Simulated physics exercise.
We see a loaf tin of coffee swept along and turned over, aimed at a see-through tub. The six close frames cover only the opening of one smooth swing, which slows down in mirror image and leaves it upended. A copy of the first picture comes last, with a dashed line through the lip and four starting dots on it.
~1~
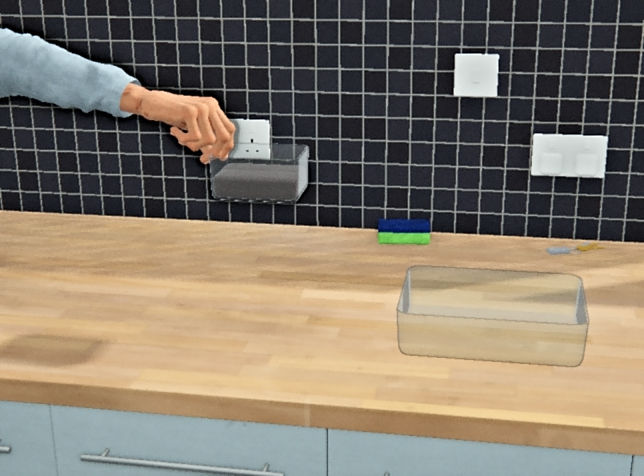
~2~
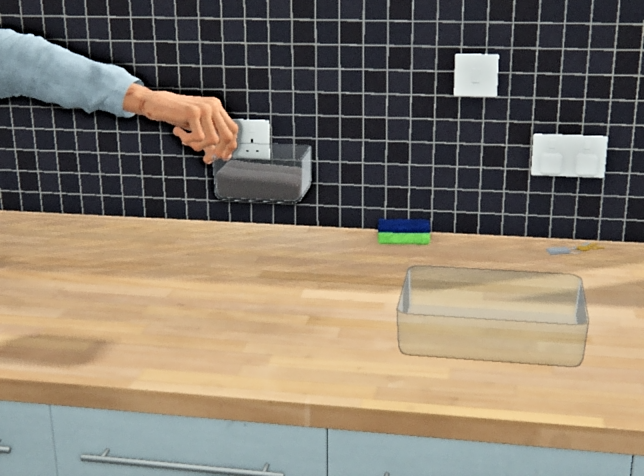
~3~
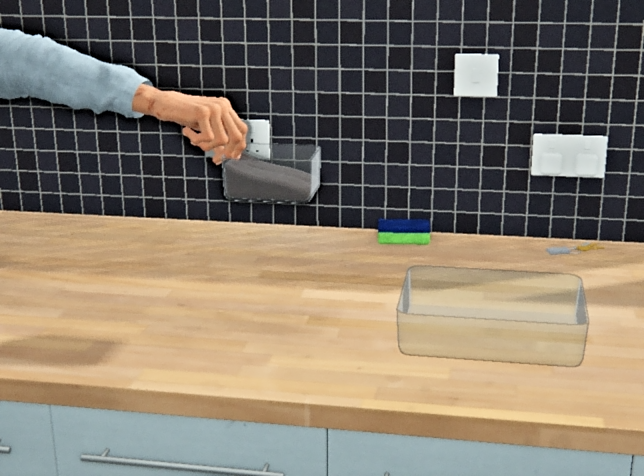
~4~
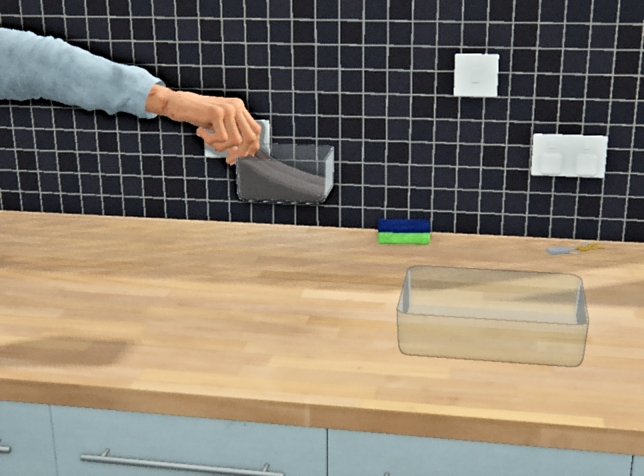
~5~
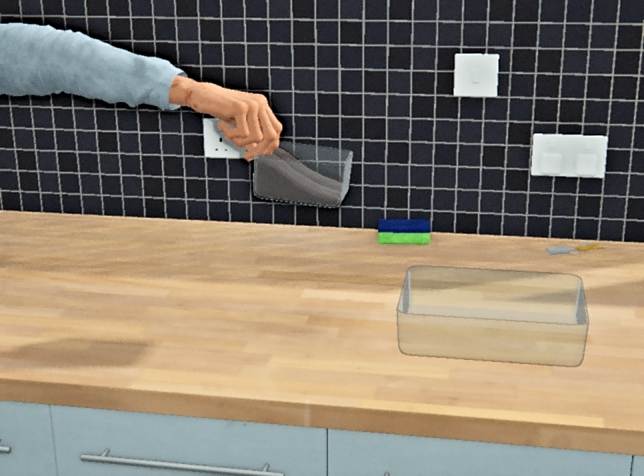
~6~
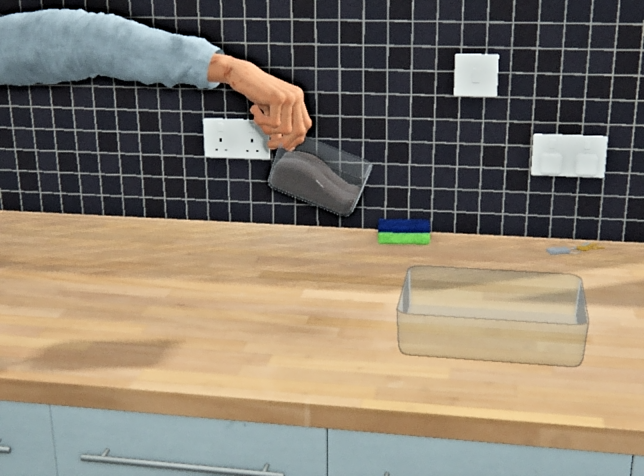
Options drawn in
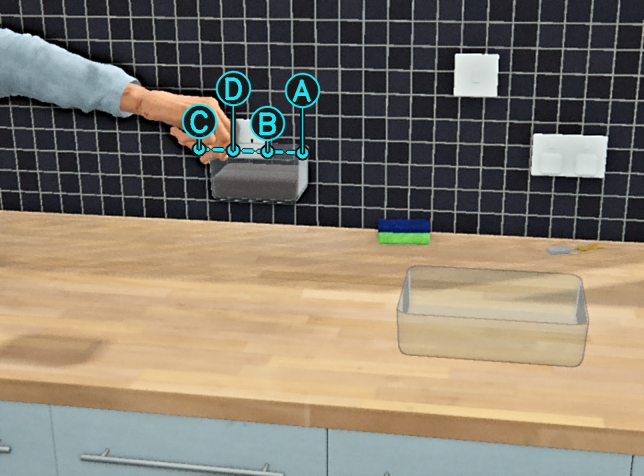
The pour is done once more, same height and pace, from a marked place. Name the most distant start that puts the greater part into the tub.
Take B.
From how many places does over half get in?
Two.
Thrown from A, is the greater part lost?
No, not at all.
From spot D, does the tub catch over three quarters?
No, it does not.
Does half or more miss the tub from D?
Yes, that goes wrong.
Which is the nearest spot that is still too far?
The answer is D.
In cyan, A at (302, 152); B at (267, 151); C at (199, 149); D at (233, 150).
With A, about 69 % lands in the tub, 18 % falls short and 14 % goes beside or beyond.
With B, about 62 % lands in the tub, 25 % falls short and 13 % goes beside or beyond.
With C, about 11 % lands in the tub, 85 % falls short and 4 % goes beside or beyond.
With D, about 35 % lands in the tub, 55 % falls short and 9 % goes beside or beyond.
